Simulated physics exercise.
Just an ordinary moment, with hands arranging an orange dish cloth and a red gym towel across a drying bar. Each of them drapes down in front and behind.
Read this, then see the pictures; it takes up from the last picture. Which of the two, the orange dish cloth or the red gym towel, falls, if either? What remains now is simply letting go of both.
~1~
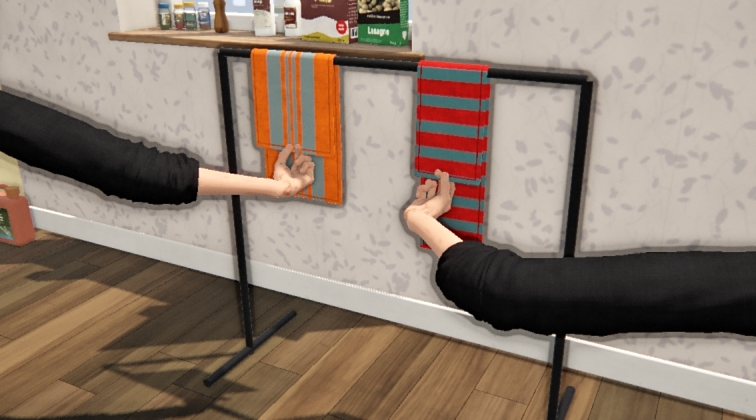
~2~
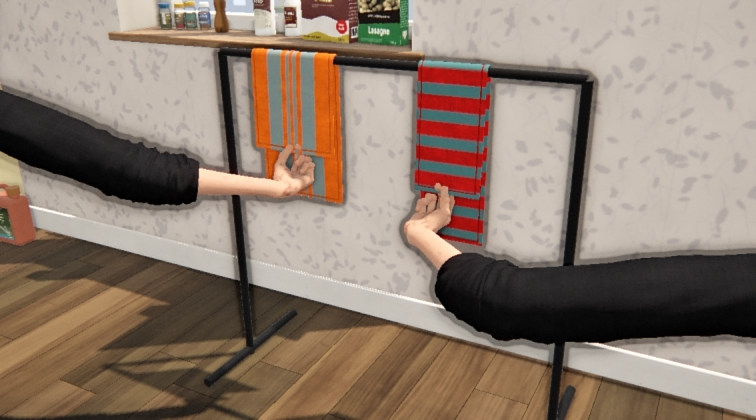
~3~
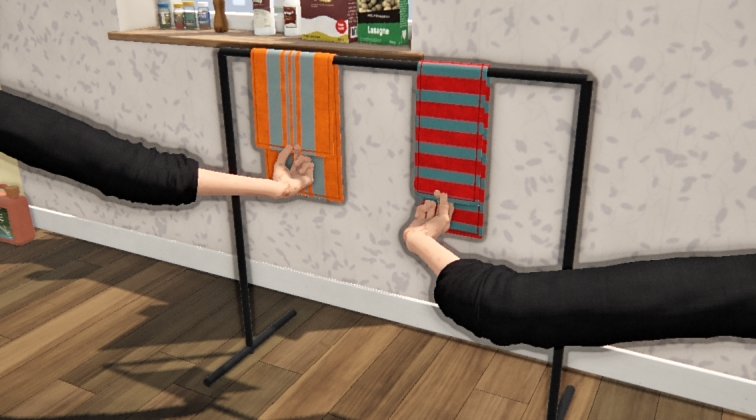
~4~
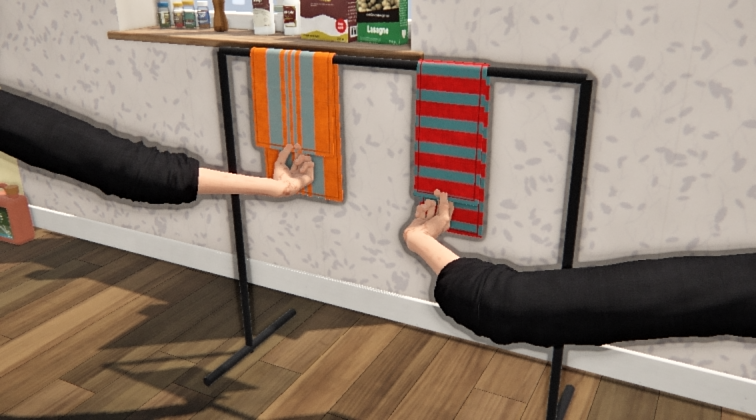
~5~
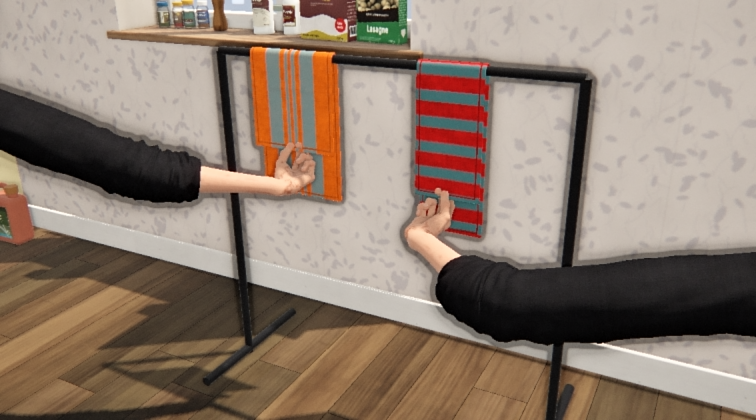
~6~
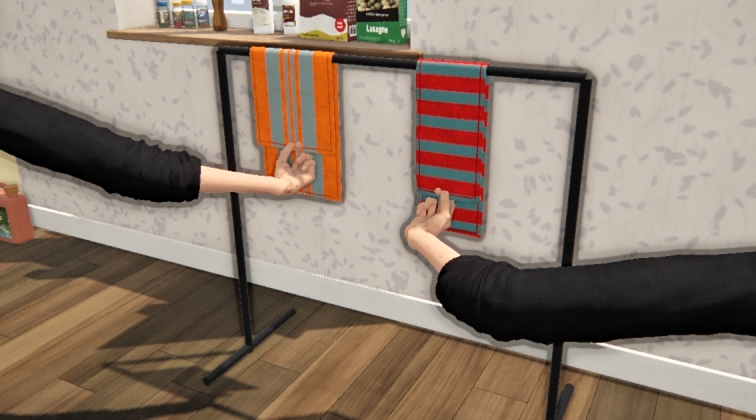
Orange dish cloth - does not fall. Red gym towel - does not fall.
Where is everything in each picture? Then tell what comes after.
The first frame shows dish cloth front hem (320, 151), back hem (328, 198); gym towel front hem (431, 173), back hem (435, 245).
The second frame shows dish cloth front hem (320, 151); gym towel front hem (431, 186).
The third frame shows dish cloth front hem (320, 151); gym towel front hem (430, 193).
The fourth frame shows dish cloth front hem (319, 151); gym towel front hem (430, 192).
The fifth frame shows dish cloth front hem (321, 149); gym towel front hem (431, 191).
The sixth frame shows dish cloth front hem (321, 149), back hem (328, 195), front over half the back; gym towel front hem (431, 190), back hem (434, 224), front almost as long as the back.
Then, 0.82 s past the final frame, dish cloth unmoved; gym towel unmoved.
When it is over, dish cloth unmoved; gym towel unmoved. The orange dish cloth stays on and the red gym towel hangs there.
